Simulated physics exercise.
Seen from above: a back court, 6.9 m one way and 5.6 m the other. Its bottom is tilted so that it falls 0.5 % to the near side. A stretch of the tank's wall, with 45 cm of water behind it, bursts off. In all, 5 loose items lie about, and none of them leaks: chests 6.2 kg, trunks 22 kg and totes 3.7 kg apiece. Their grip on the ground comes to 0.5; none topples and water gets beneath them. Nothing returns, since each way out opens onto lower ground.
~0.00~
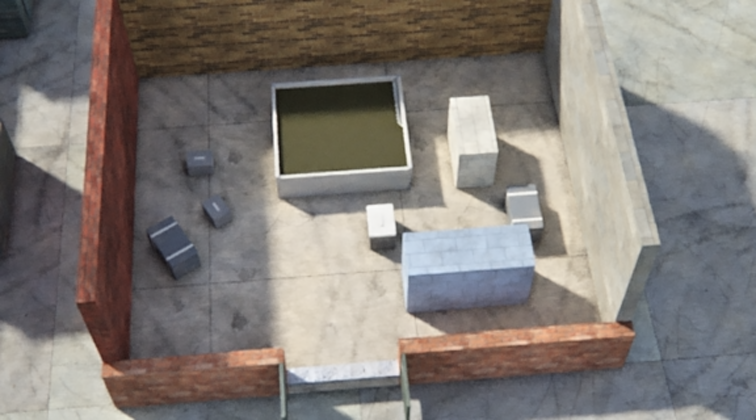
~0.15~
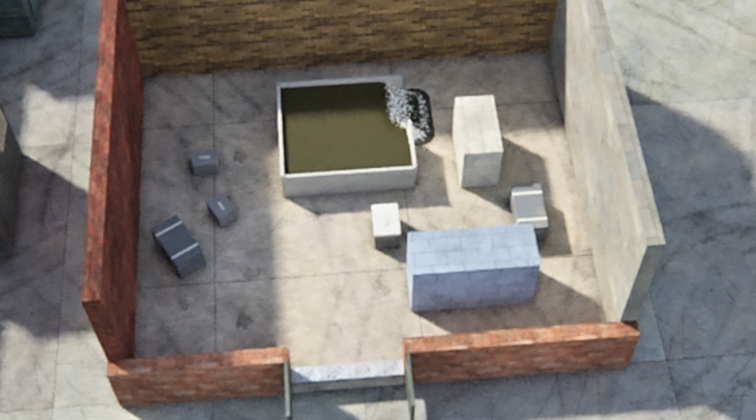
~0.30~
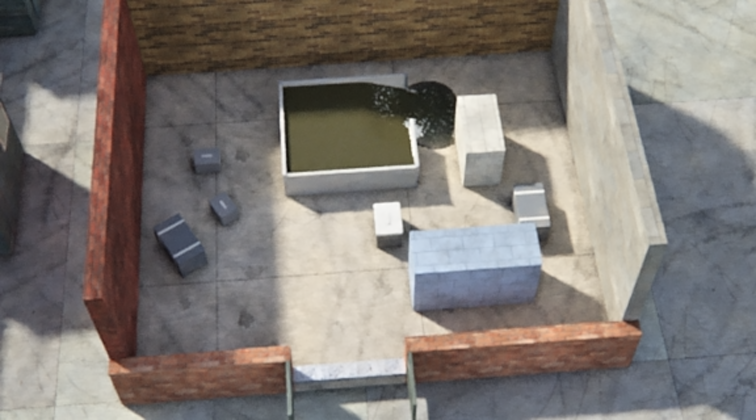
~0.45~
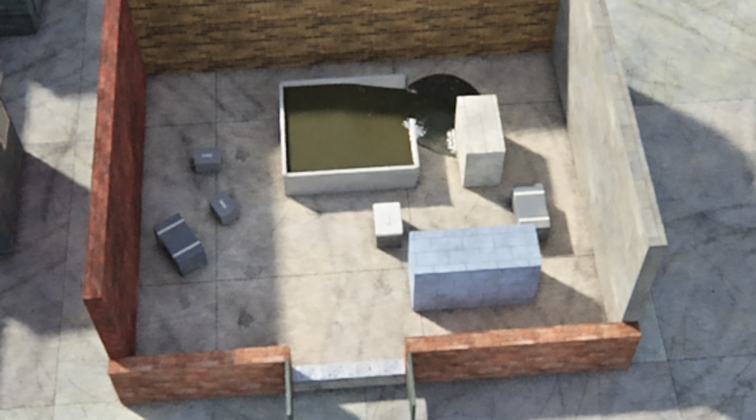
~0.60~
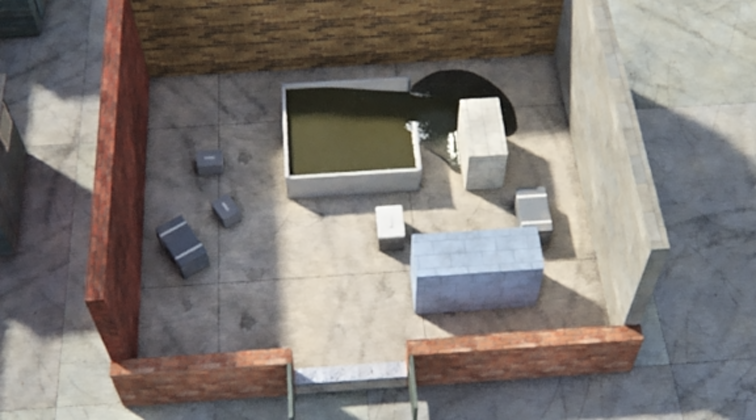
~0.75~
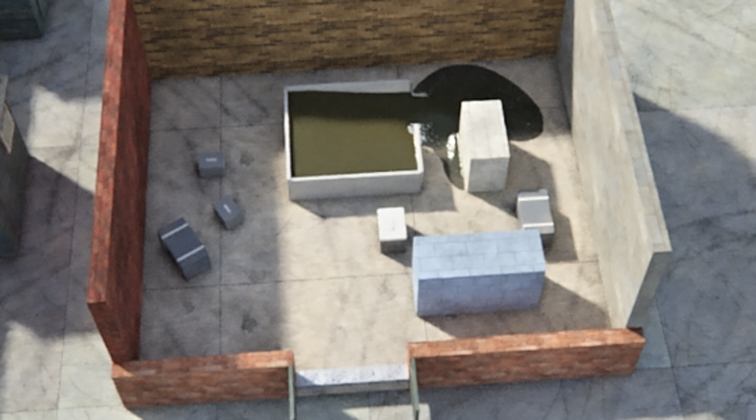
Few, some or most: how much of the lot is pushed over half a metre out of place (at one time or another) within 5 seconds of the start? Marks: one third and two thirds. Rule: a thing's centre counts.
Share: Under a third.
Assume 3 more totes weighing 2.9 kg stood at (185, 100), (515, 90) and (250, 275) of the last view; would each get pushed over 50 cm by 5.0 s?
So it's stays below, then gets above, then stays below.
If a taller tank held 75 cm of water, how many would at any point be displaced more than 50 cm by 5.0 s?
Count: 2.
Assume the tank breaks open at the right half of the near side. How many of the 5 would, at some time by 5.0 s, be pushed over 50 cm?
Then 2 of them would.
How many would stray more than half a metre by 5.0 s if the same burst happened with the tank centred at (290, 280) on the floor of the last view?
The count would be 2.
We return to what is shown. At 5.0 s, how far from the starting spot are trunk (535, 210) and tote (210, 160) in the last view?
Taking them in turn, I get 50 cm for the first and 0 cm for the second.
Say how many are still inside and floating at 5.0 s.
At that instant the tally stands at 0.
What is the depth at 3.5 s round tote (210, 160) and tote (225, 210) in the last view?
Depth approx. 0 cm / 0 cm.
After 1.1 s 0 of 5 are over 50 cm from their spots; 0 afloat.
After 2.2 s 0 of 5 are over 50 cm from their spots; 0 afloat.
After 3.5 s 0 of 5 are over 50 cm from their spots; 0 afloat.
After 5.0 s 1 of 5 are over 50 cm from their spots, and 1 have been at some point; 0 afloat.
